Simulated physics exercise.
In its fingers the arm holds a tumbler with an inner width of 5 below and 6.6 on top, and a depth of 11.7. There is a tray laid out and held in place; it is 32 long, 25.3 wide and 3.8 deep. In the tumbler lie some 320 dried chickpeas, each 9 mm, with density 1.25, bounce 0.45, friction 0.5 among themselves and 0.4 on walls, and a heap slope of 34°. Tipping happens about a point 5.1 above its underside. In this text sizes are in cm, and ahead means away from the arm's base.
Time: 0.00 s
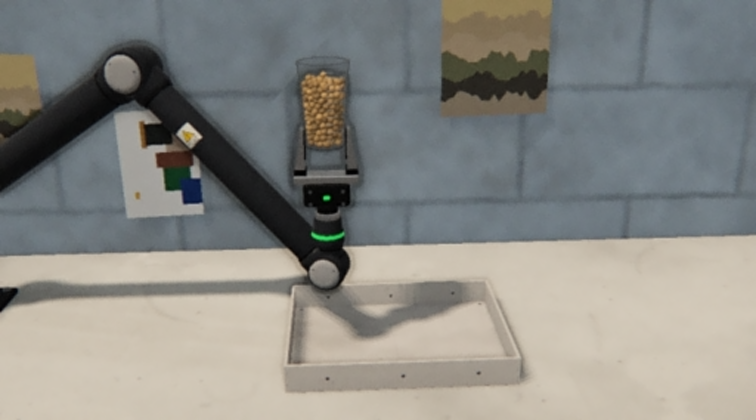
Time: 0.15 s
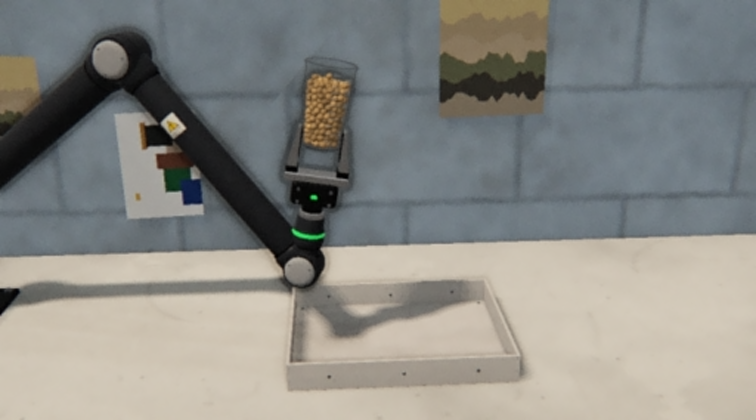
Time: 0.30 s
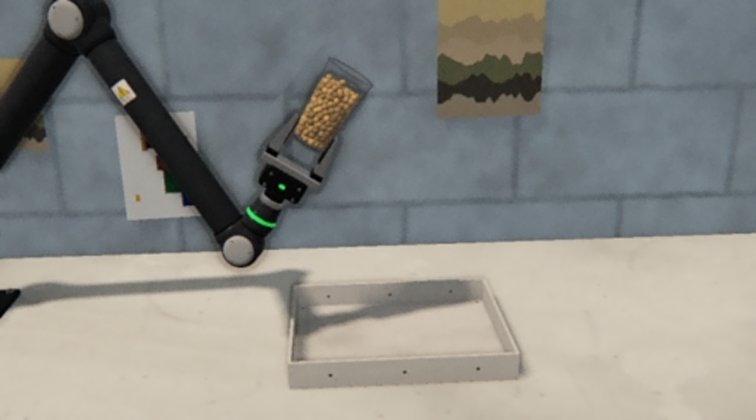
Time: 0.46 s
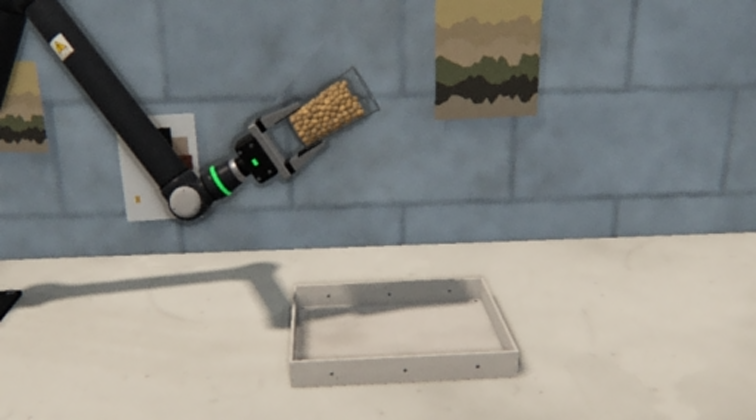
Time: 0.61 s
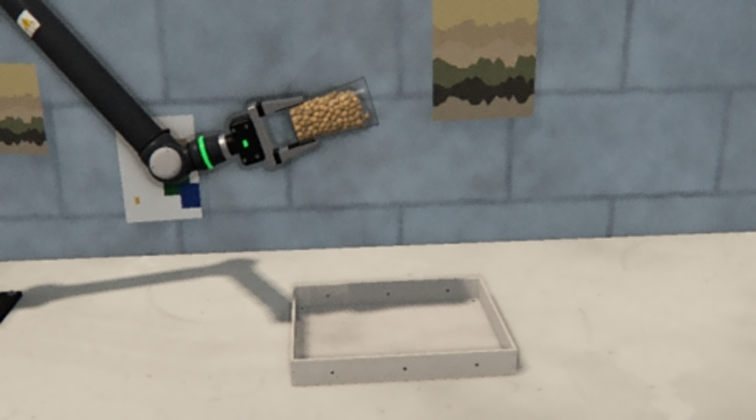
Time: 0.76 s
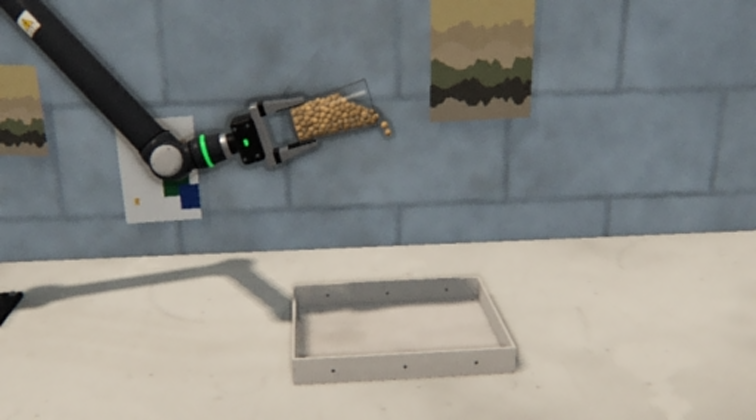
In the video, a black robotic arm holds a clear tumbler of dried chickpeas upright above a pale rectangular tray, then lowers its wrist leftward while tilting the tumbler right until nearly horizontal, and a few chickpeas slide past its rim.
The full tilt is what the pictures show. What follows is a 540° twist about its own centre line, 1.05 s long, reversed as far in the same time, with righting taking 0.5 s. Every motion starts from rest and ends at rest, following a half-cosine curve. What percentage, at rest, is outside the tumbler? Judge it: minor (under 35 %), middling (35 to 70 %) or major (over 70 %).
Judged minor.
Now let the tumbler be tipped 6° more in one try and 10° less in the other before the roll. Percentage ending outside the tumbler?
Around 40 percent on the first try, 5 percent on the second.
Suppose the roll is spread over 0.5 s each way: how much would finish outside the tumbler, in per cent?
Then: Approx. 10 %.
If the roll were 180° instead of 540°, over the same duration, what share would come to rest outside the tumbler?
15 %.
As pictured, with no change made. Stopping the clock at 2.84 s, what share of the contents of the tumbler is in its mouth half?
Mouth-half share: Approx. 35 in a hundred.
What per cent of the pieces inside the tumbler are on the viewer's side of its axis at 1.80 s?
40 per cent.
After 1.80 s, tipped 75°, highest piece 39 above the table; 284 in the tumbler, 27 in the tray, 10 in flight or on a rim.
After 2.84 s, tipped 75°, highest piece 39 above the table; 253 in the tumbler, 60 in the tray, 1 on the table or floor, 7 in flight or on a rim.
After 3.56 s, upright, highest piece 41 above the table; 251 in the tumbler, 69 in the tray, 1 on the table or floor.
After 4.26 s, upright, highest piece 41 above the table; 251 in the tumbler, 69 in the tray, 1 on the table or floor.
In the end, 251 in the tumbler, 69 in the tray, 1 on the table or floor. That is 22 % outside the tumbler.
